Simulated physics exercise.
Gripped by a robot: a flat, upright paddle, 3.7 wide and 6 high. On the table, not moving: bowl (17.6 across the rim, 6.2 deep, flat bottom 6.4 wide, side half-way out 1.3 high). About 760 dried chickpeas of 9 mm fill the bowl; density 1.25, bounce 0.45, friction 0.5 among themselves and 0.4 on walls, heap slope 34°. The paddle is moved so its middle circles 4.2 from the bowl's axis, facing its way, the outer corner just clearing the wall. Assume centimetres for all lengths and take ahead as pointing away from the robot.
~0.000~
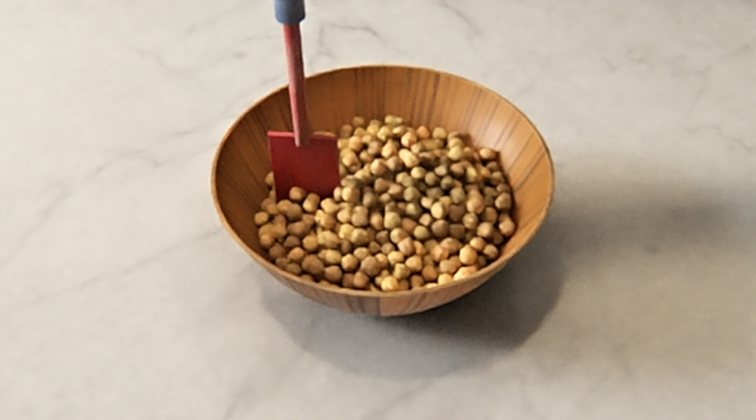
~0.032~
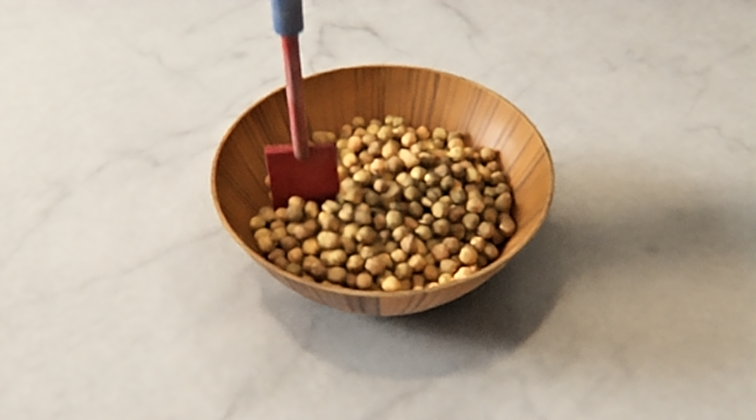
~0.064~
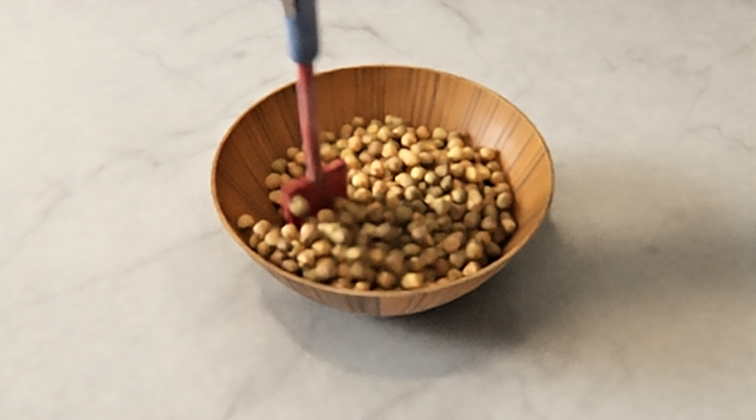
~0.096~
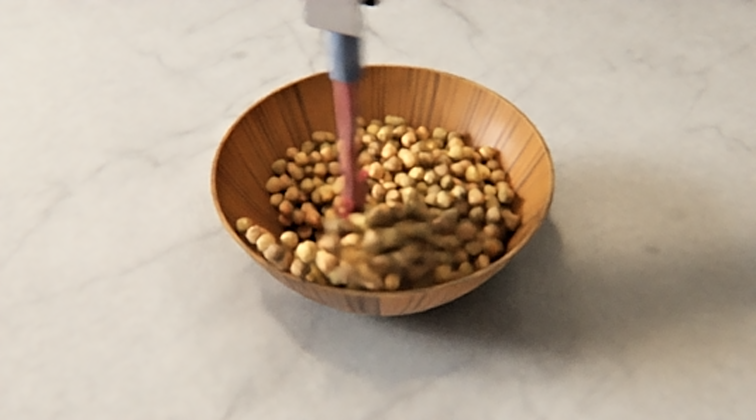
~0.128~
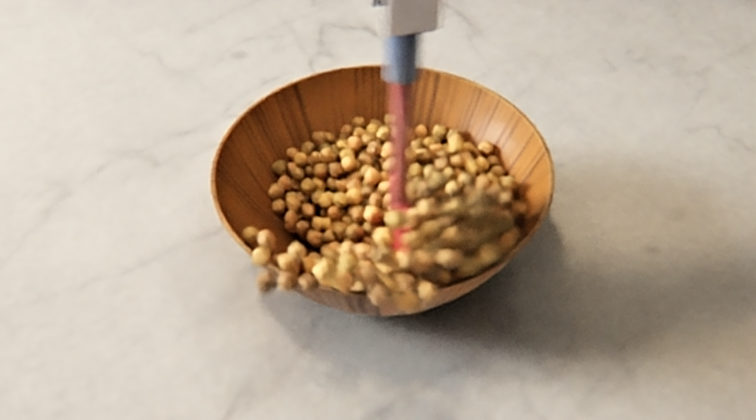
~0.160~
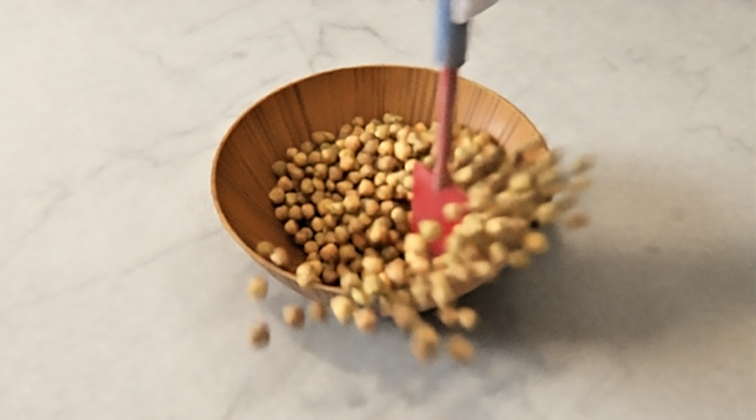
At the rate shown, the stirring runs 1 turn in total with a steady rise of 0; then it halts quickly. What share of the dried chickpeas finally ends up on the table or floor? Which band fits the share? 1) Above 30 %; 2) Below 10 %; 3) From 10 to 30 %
(1) Above 30 %.
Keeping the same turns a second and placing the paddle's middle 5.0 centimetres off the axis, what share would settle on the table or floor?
It would be near 30 per cent.
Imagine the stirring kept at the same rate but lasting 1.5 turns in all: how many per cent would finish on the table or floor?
I'd expect some 45 per cent.
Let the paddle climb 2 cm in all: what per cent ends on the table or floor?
Roughly 25 per cent.
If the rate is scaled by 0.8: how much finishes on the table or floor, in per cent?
Estimated share: Close to 30 per cent.
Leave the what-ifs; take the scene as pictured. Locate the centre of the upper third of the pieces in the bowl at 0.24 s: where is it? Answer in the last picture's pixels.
Around pixel (453, 117).
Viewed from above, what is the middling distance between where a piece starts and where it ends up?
My guess is close to 9 centimetres.
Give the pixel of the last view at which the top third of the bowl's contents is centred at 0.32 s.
Centre, approx.: (323, 110).
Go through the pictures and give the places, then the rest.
Paddle neck at (300, 112), 0° round; upper third of the load around (391, 199), from x 260 to 505, top at y 120; 760 in the bowl, in the first frame.
Paddle neck at (299, 124), 13° round; upper third of the load around (387, 209), from x 260 to 505, top at y 120, in the second frame.
Paddle neck at (313, 152), 44° round; upper third of the load around (387, 225), from x 245 to 510, top at y 120, in the third frame.
Paddle neck at (352, 171), 77° round; upper third of the load around (400, 233), from x 245 to 510, top at y 120; 758 in the bowl, 2 in flight or on the tool, in the fourth frame.
Paddle neck at (401, 173), 109° round; upper third of the load around (438, 229), from x 250 to 520, top at y 120; 747 in the bowl, 13 in flight or on the tool, in the fifth frame.
Paddle neck at (444, 157), 141° round; upper third of the load around (475, 201), from x 260 to 580, top at y 120; 721 in the bowl, 39 in flight or on the tool, in the sixth frame.
After 0.24 s, 221° round, highest piece 11 above the table; 643 in the bowl, 9 on the table or floor, 108 in flight or on the tool.
After 0.32 s, 300° round, highest piece 10 above the table; 563 in the bowl, 95 on the table or floor, 102 in flight or on the tool.
After 0.56 s, 0° round, highest piece 6 above the table; 470 in the bowl, 288 on the table or floor, 2 in flight or on the tool.
After 1.26 s, 0° round, highest piece 6 above the table; 470 in the bowl, 290 on the table or floor.
At rest, 470 in the bowl, 290 on the table or floor. That is 38 % on the table or floor.
